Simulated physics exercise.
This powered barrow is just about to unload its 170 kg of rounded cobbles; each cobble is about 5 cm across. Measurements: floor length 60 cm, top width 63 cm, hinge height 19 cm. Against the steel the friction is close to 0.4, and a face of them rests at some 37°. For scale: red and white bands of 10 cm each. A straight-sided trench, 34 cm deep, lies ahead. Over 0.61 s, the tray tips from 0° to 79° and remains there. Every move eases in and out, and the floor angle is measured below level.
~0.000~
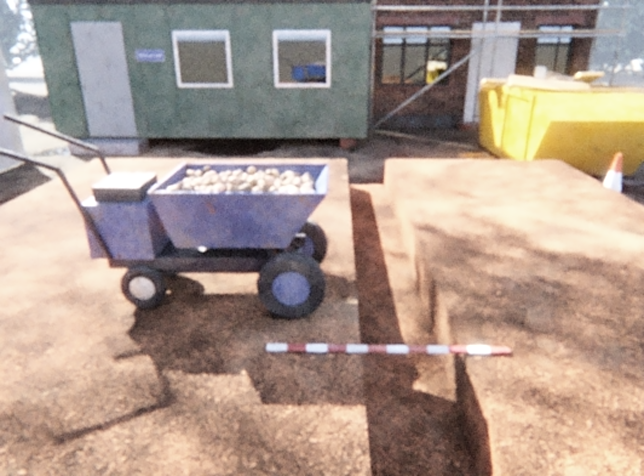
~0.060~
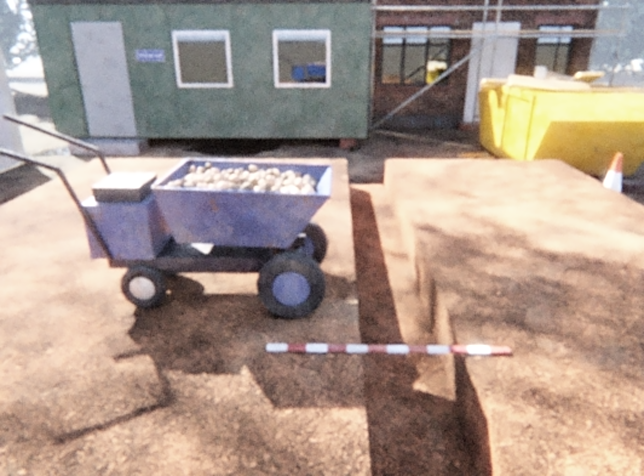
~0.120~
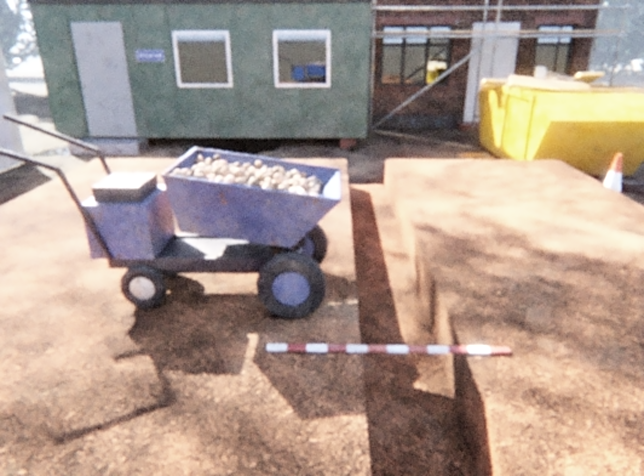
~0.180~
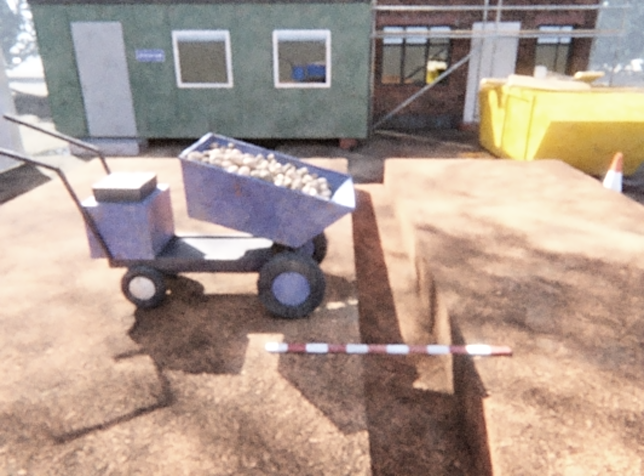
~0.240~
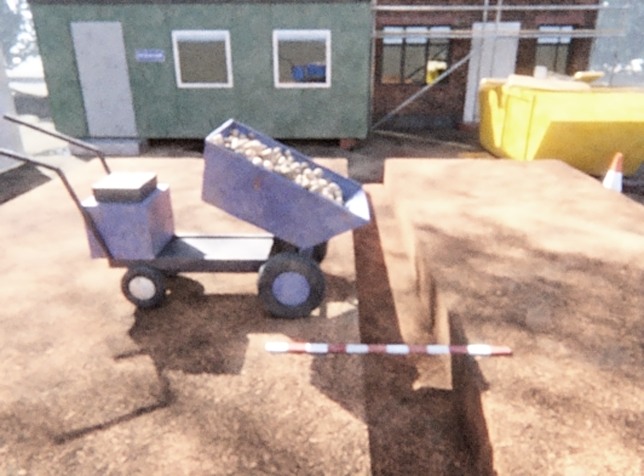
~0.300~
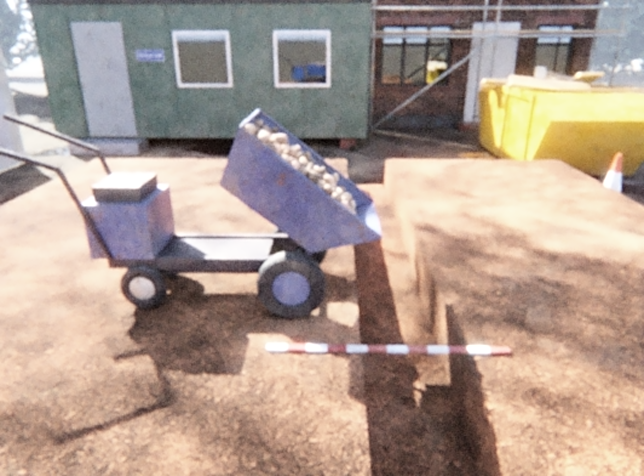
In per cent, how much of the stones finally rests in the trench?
Roughly 69 per cent of them.
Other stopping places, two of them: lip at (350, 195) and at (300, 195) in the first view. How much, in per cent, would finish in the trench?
About 50 per cent from the first spot, about 90 from the second.
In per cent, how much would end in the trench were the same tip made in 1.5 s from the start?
Near 90 per cent.
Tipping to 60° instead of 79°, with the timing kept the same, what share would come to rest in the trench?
About 45 per cent would end up in the trench.
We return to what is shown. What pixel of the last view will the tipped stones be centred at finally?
Somewhere near pixel (423, 326).
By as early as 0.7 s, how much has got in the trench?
Roughly 40% by that time.
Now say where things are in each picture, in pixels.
In the first frame, lip at (326, 194), floor tilted 0°, highest stones at (235, 177).
In the second frame, lip at (330, 196), floor tilted 2°, highest stones at (217, 176); the stones move at 0.5 m/s on average.
In the third frame, lip at (340, 200), floor tilted 8°, highest stones at (214, 166); the stones move at 1.0 m/s on average.
In the fourth frame, lip at (354, 209), floor tilted 17°, highest stones at (221, 154); the stones move at 1.5 m/s on average.
In the fifth frame, the tray is at 27°, its lip at (369, 222); the top of the load is at (240, 141); the stones move at 1.7 m/s on average.
In the sixth frame, the tray is at 39°, its lip at (382, 238); the top of the load is at (259, 131); the stones move at 1.8 m/s on average.
After 0.5 s the floor is at 67°; 100 % in the tray; the foremost stones are at (391, 255).
After 0.7 s the floor is at 79°; 49 % in the tray, 41 % in the trench, 10 % past the trench; the foremost stones are at (475, 287).
After 1.1 s the floor is at 79°; 6 % in the tray, 62 % in the trench, 32 % past the trench; the foremost stones are at (625, 286).
After 3.0 s the floor is at 79°; 0 % in the tray, 69 % in the trench, 31 % past the trench; the foremost stones are past the picture's edge.
